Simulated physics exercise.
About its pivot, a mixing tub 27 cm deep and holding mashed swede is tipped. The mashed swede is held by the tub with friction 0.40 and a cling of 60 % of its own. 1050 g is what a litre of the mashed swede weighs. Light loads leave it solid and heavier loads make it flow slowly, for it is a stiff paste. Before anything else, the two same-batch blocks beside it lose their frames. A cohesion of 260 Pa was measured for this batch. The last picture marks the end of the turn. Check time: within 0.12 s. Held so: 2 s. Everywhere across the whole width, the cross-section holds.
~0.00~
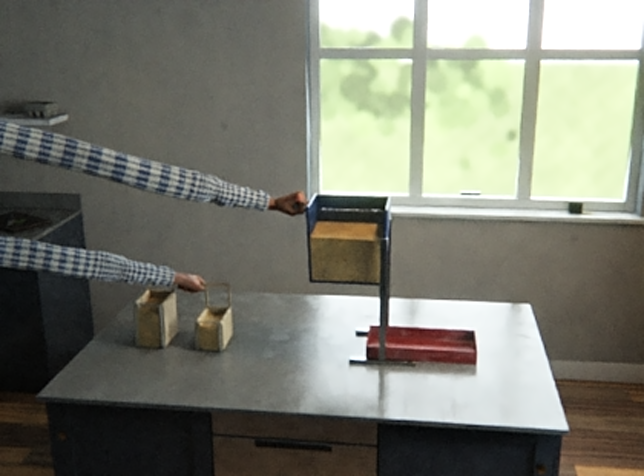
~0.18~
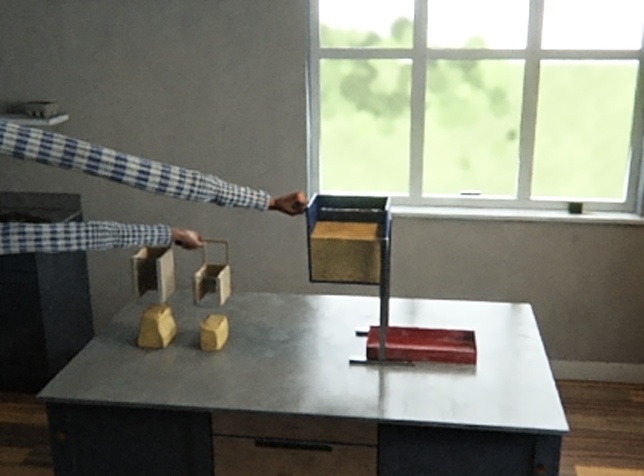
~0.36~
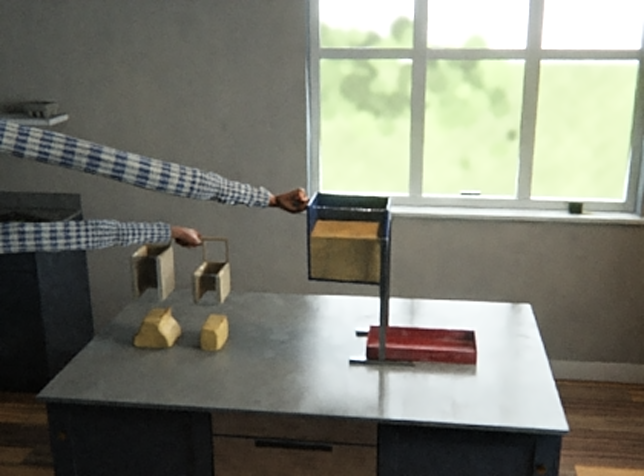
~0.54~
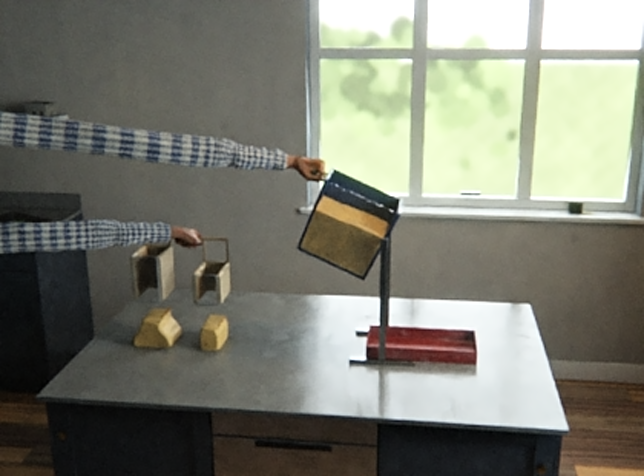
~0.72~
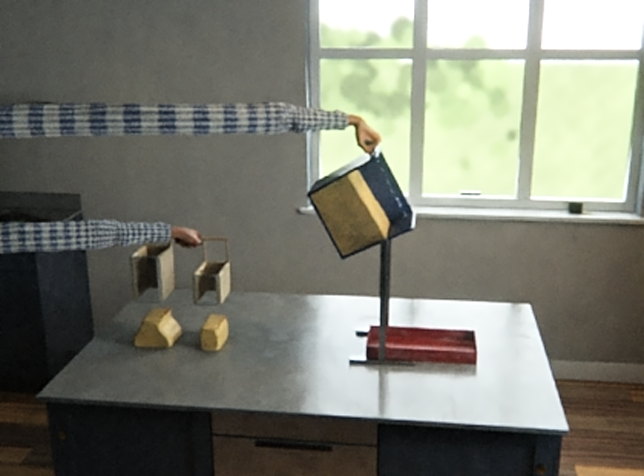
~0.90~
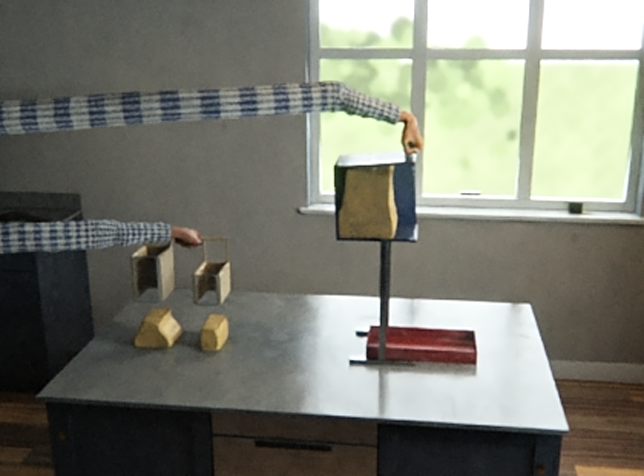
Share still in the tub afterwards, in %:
Around 55 %.
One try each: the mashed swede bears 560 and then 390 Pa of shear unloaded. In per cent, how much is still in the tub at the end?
Try one gives 100 per cent, try two gives 65 per cent.
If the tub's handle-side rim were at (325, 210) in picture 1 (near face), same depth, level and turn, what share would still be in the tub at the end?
Close to 75 per cent would still be in the tub.
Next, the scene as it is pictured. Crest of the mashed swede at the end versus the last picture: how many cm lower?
14 cm or so.
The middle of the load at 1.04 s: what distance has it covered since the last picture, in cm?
I'd estimate roughly 6 centimetres.
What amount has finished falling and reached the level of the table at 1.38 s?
I'd say close to 1 per cent of it.
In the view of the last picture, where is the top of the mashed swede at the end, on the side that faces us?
Peak location: Approx. (355, 211).
By 1.04 s, the tub is at 87 degrees and holds 97 %.
By 1.21 s, the tub is at 87 degrees and holds 67 %.
By 1.38 s, the tub is at 87 degrees and holds 56 %.
By 1.55 s, the tub is at 87 degrees and holds 55 %.
By 2.90 s, at the end, the tub is at 87 degrees and holds 55 %.
